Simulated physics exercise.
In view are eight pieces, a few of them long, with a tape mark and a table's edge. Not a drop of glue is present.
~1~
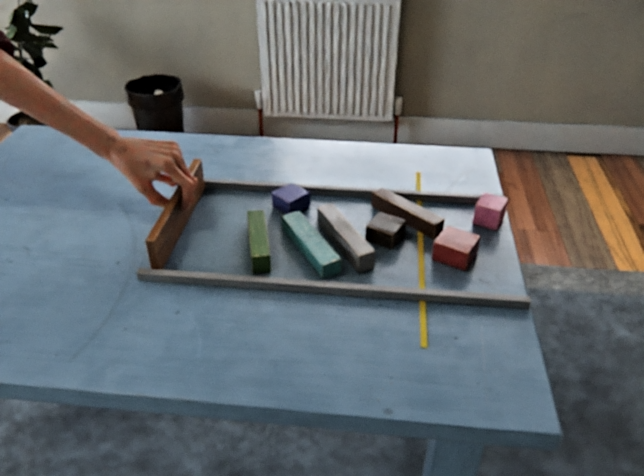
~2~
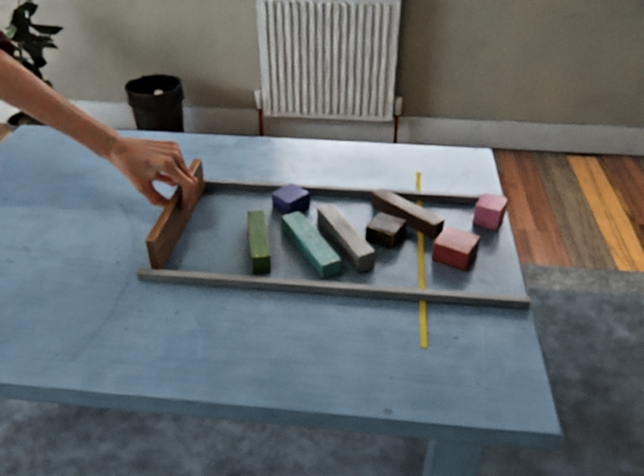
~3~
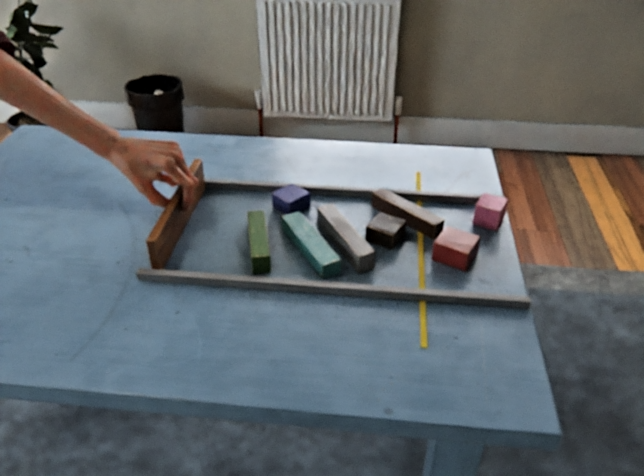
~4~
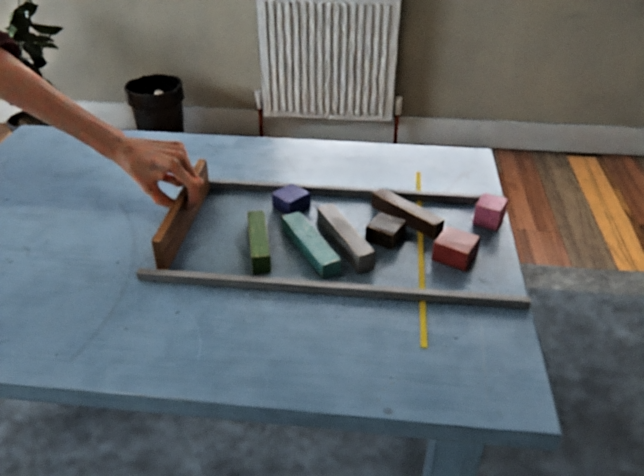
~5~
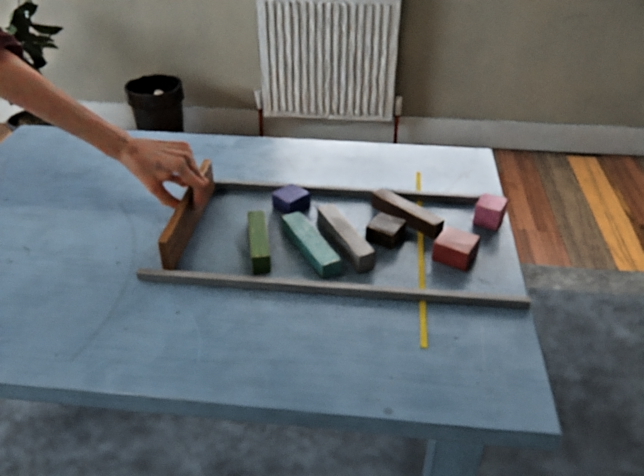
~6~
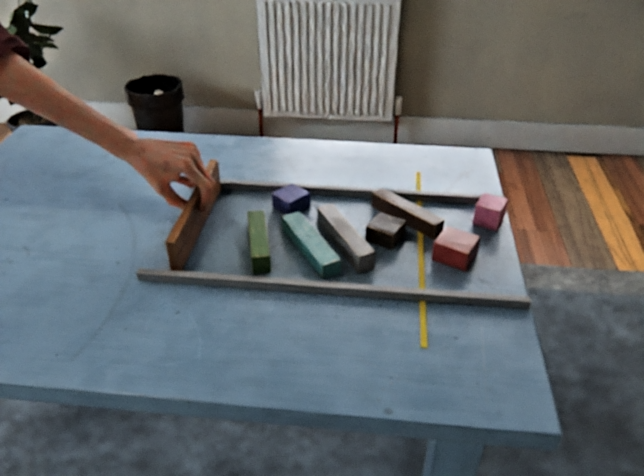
A hand reaches in from the left, gripping an upright brown board on a blue table, seen from above at an angle in a room with a white radiator. Between two rails lie green, purple, teal and grey blocks, then dark, brown, red and pink ones toward the right, near a yellow tape line. The hand slides the board slightly rightward; the blocks and camera stay still.
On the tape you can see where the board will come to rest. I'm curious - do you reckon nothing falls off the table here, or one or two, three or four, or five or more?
I'd say nothing falls off.
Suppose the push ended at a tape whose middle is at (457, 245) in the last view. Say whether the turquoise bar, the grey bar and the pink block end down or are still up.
Turquoise bar: Stays in place; grey bar: Stays in place; pink block: Goes down.
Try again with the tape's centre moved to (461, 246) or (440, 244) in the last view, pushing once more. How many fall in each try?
Try 1: 4; try 2: 1.
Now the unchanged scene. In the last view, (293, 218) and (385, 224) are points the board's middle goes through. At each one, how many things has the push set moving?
So far 4, and 7 at the second.
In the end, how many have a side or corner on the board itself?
2 of them.
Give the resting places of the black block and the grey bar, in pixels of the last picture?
Final positions - black block around (494, 239), grey bar around (470, 241).
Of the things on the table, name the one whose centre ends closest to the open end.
The pink block.
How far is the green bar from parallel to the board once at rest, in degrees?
The angle is some 0°.
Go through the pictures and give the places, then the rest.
In the first frame, pink block (490, 211); red block (456, 248); brown bar (407, 212); board (179, 211); tape (421, 243).
In the second frame, red block (456, 248); grey bar (345, 237).
In the third frame, brown bar (407, 213); black block (386, 231).
In the fourth frame, pink block (490, 212); green bar (259, 240).
In the fifth frame, red block (456, 248); board (190, 212).
In the sixth frame, pink block (490, 212); red block (456, 248); brown bar (407, 213); board (196, 212); tape (421, 243).
Soon after, none off yet; pink block at rest near (490, 212); red block at rest near (456, 248); brown bar at rest near (407, 213).
At rest, the number that fall off is zero.
